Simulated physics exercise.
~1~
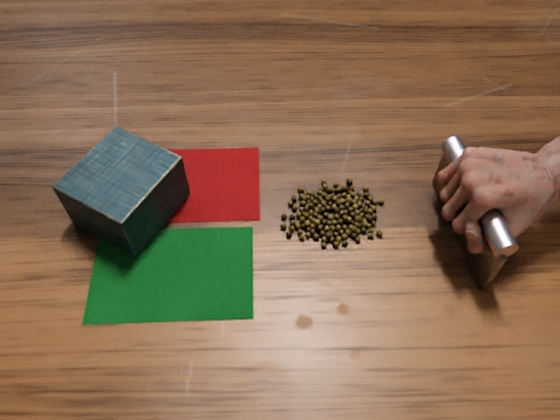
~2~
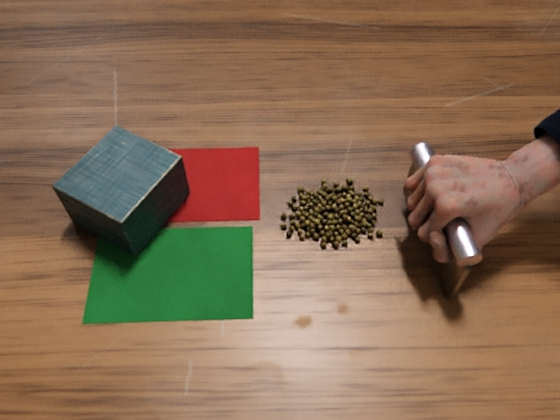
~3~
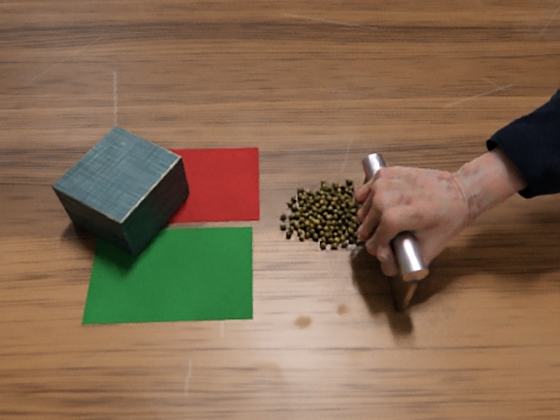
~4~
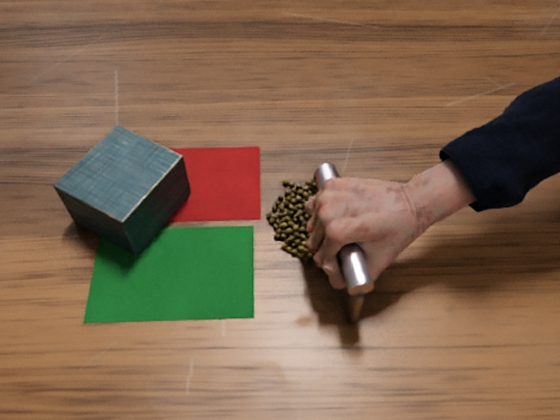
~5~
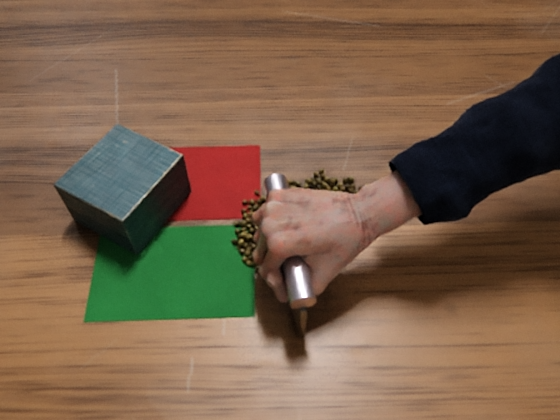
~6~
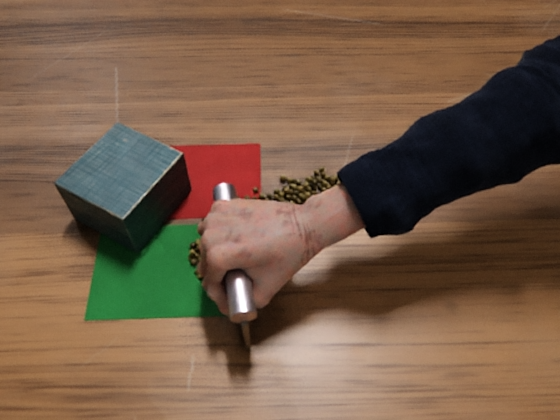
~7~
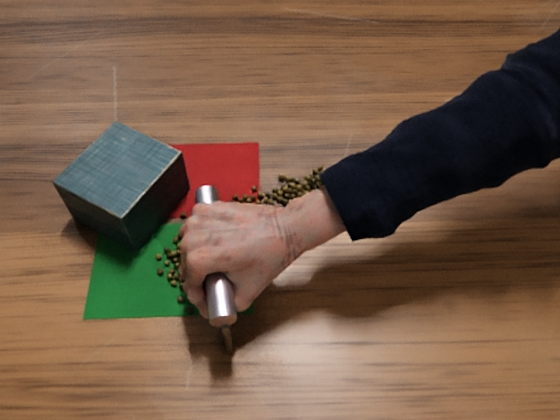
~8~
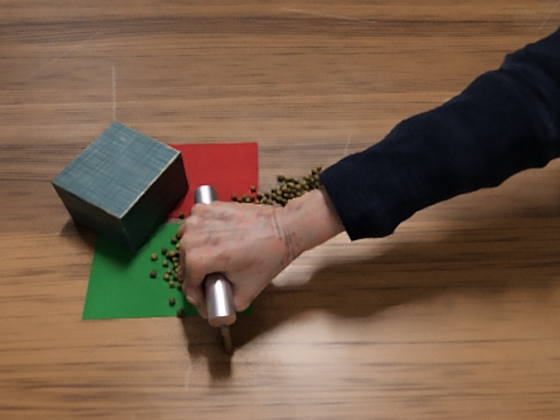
At first, a hand on the right grips a metal-handled scraper beside a loose pile of small greenish lentils on a wooden table, with a red sheet, a green sheet and a blue-grey block to the left. The hand slides the scraper leftwards until it meets the pile. It pushes on, bunching the lentils towards the sheets, while some trail behind along the upper side. The scraper crosses onto the green sheet and slows, then stops short of the block. Finally the hand rests there, with lentils scattered on the green sheet, a few on the red, and many on bare wood.
